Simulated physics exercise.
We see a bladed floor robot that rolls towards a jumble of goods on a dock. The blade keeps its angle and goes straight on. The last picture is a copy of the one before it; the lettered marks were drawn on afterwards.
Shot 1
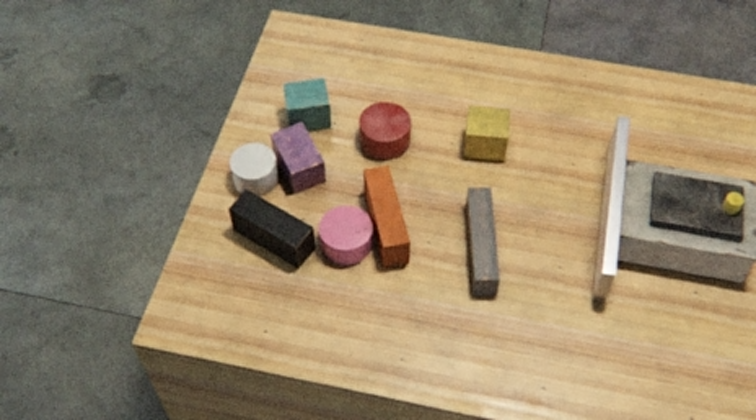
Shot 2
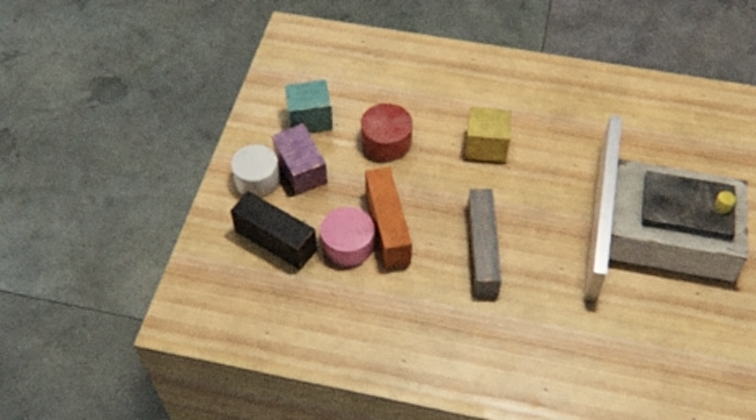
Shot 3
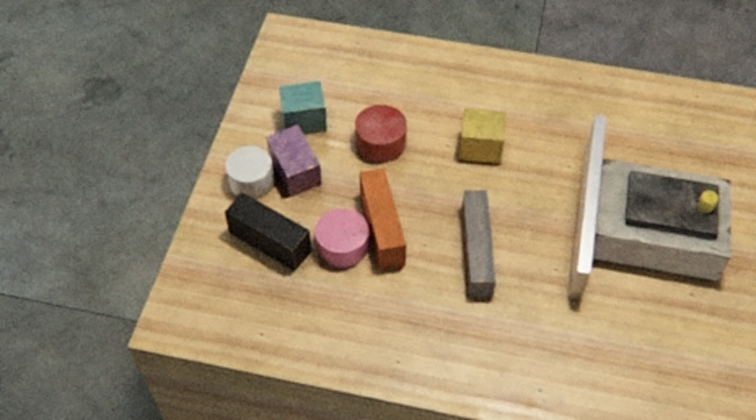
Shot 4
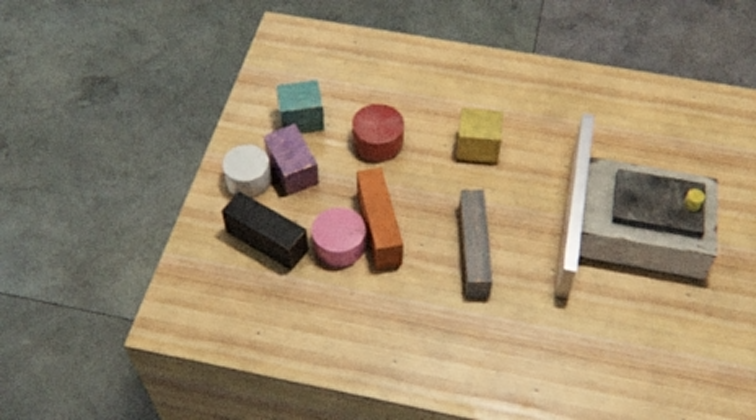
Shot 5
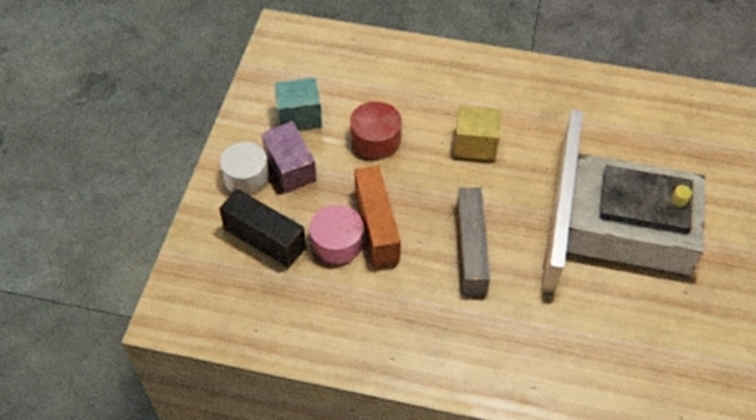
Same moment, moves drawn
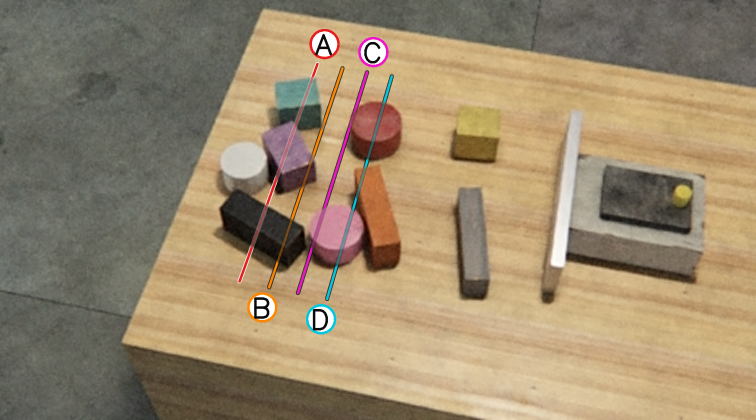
On a wooden surface above a grey floor, a grey machine with an upright pale blade moves slowly left towards a grey bar and a group of colourful blocks and round pieces, which stay in place.
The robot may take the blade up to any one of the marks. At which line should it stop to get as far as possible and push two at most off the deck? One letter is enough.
It should halt at A.
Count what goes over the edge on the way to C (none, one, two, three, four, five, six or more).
In all, none.
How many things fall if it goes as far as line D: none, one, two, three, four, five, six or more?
By then, none.
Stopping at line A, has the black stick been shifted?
By then, yes.
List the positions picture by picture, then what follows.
In the first picture, white canister (255, 170); grey bar (482, 240); robot (691, 203).
In the second picture, robot (682, 203); purple crate (300, 159).
In the third picture, robot (666, 202); turquoise crate (303, 109).
In the fourth picture, robot (652, 200); orange stick (379, 217).
In the fifth picture, robot (640, 196); white canister (245, 169); grey bar (473, 240); black stick (263, 228).
On the copy, A at (282, 163); B at (309, 168); C at (336, 173); D at (362, 178).
On A. First, robot (534, 178); yellow crate (446, 128); grey bar (433, 232).
Then, robot (429, 159); white canister (239, 171); turquoise crate (270, 95).
Finally, robot (350, 145); white canister over the edge; purple crate (201, 144); one fallen.
By contrast, B is within the limit but short; C is within the limit but short; D is within the limit but short.
